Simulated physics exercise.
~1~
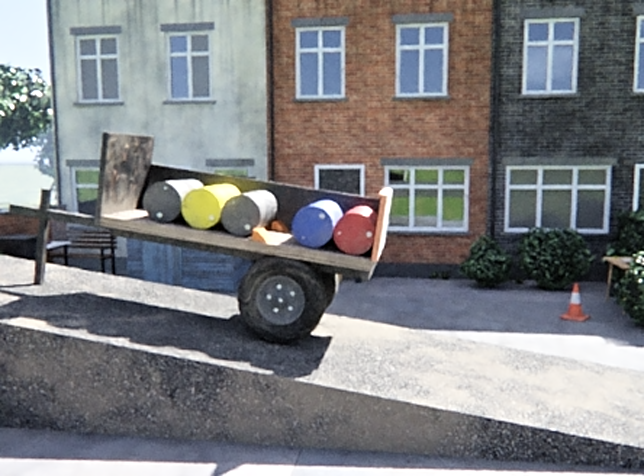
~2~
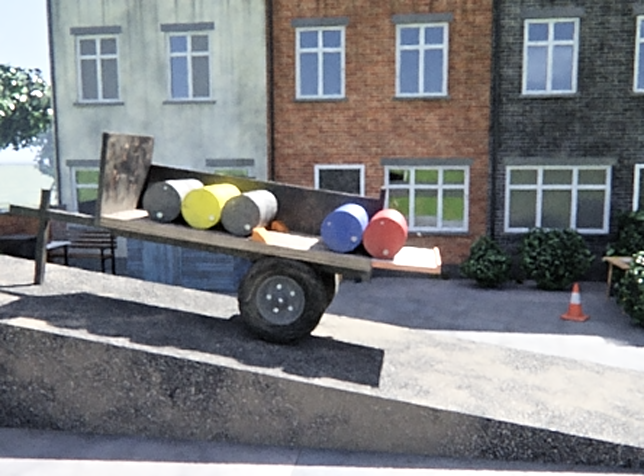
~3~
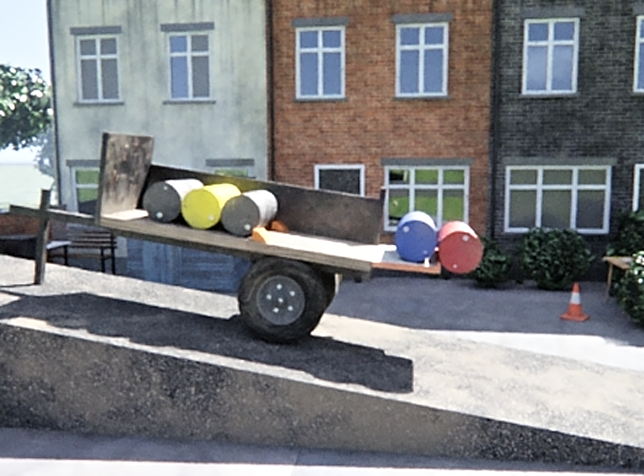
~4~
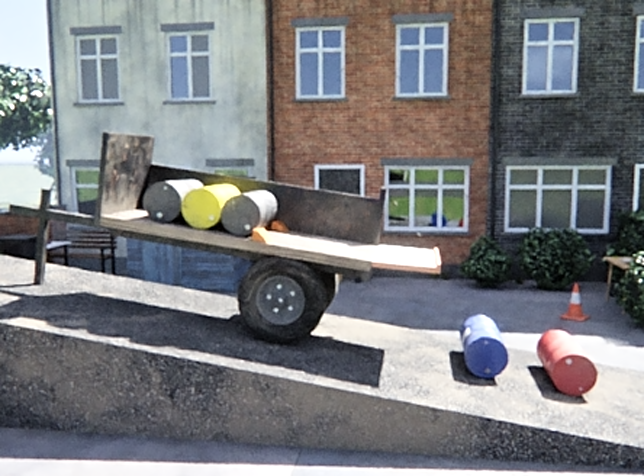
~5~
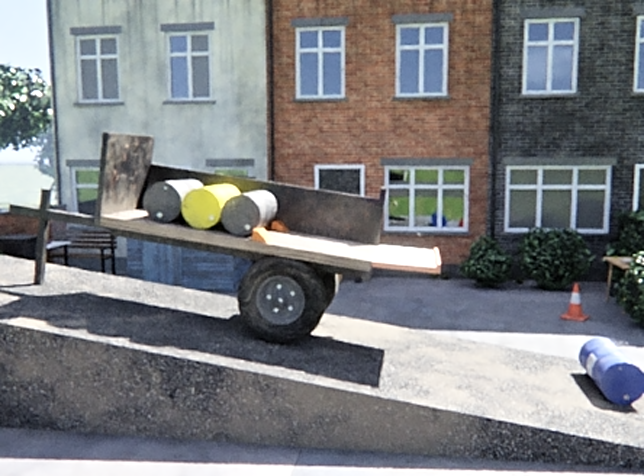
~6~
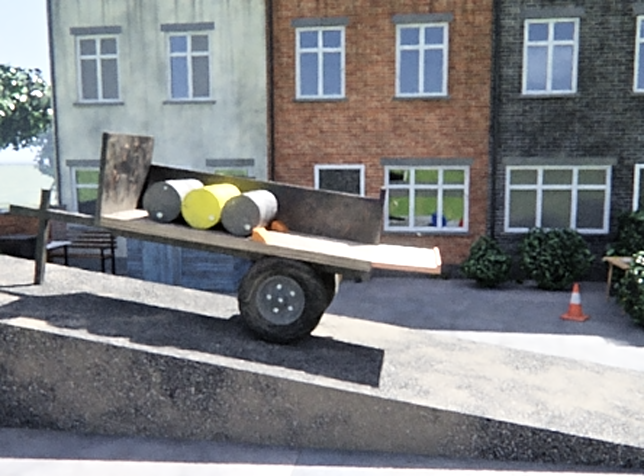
Blue and red drums rolling off a sloping trailer's lowered tailgate and away downhill right, three others staying behind the chock.
